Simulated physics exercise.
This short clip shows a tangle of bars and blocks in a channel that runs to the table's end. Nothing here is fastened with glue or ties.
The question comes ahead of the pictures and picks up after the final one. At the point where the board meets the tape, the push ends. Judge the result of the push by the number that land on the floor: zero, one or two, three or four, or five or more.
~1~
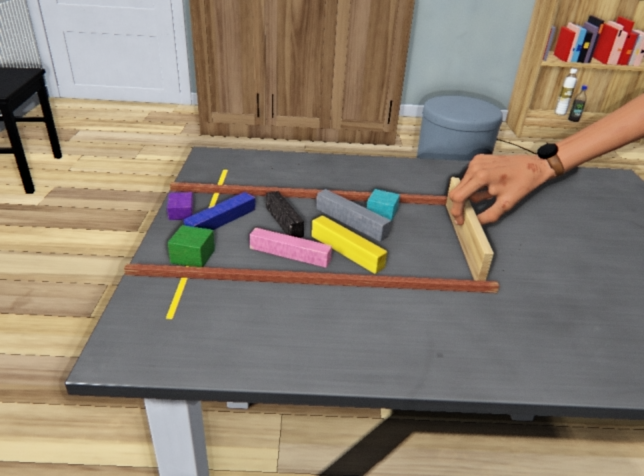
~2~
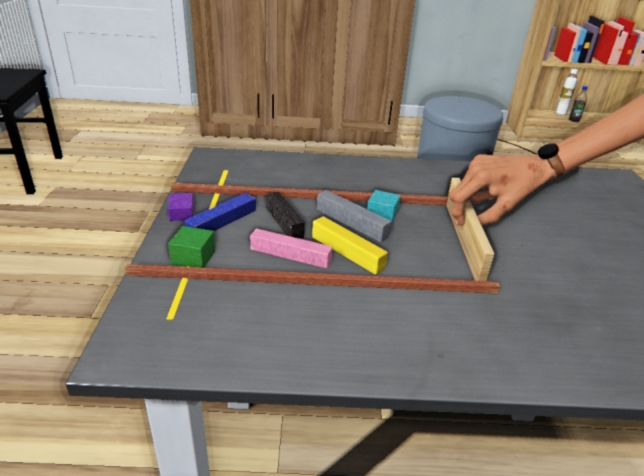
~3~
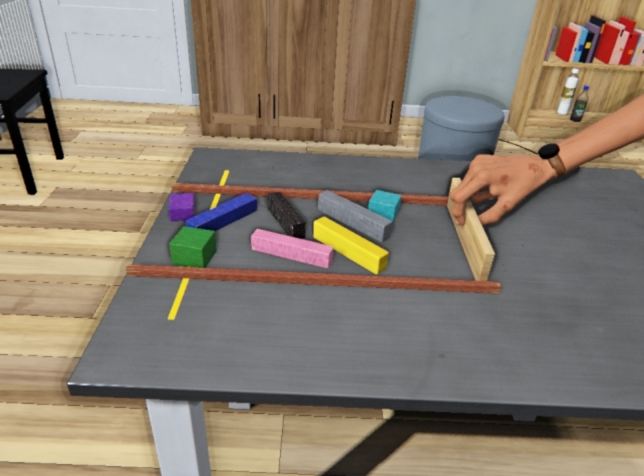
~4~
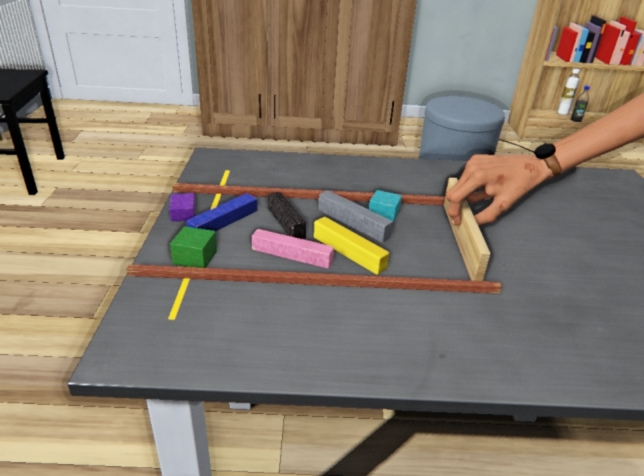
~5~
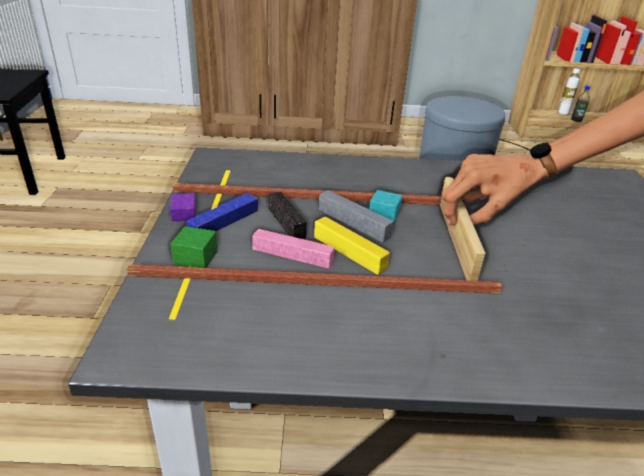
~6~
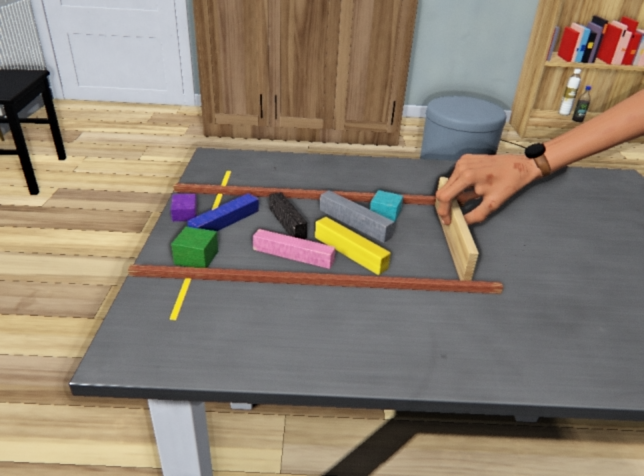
The number that land on the floor is three or four.
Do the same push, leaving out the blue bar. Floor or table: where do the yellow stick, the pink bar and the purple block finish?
The yellow stick survives; the pink bar stays on; the purple block comes down.
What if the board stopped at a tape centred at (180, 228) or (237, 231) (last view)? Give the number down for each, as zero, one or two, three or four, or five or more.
Five or more, then one or two.
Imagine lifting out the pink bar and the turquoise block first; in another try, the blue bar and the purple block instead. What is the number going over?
Fallen: 1 in the first try, 2 in the other.
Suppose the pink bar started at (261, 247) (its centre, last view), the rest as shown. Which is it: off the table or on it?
Lab note: Started there, it remains on top.
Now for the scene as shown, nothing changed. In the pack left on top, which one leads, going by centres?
Pink bar.
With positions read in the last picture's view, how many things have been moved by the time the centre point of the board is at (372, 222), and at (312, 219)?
Counts: 3 and 6.
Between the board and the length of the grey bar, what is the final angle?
About 35°.
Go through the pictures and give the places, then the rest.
The first frame shows purple block (181, 206); green block (192, 247); blue bar (222, 214); board (467, 226); tape (203, 228).
The second frame shows green block (193, 247); turquoise block (384, 206).
The third frame shows blue bar (223, 215); yellow stick (349, 245).
The fourth frame shows purple block (183, 207); pink bar (292, 248).
The fifth frame shows green block (195, 248); board (459, 226).
The sixth frame shows purple block (184, 207); green block (196, 248); blue bar (225, 216); board (454, 226); tape (207, 229).
Early on, none off yet; purple block at rest near (184, 207); green block at rest near (196, 248); blue bar at rest near (225, 216).
A while later, none off yet; purple block at rest near (184, 207); green block at rest near (196, 248); blue bar travelled a little near (211, 217).
Further along, none off yet; purple block leaning well over near (147, 214); green block travelled about its own width near (162, 251); blue bar travelled about its own width near (163, 218).
Finally, the number that fall off is three or four; lost, black bar, blue bar, green block and purple block.
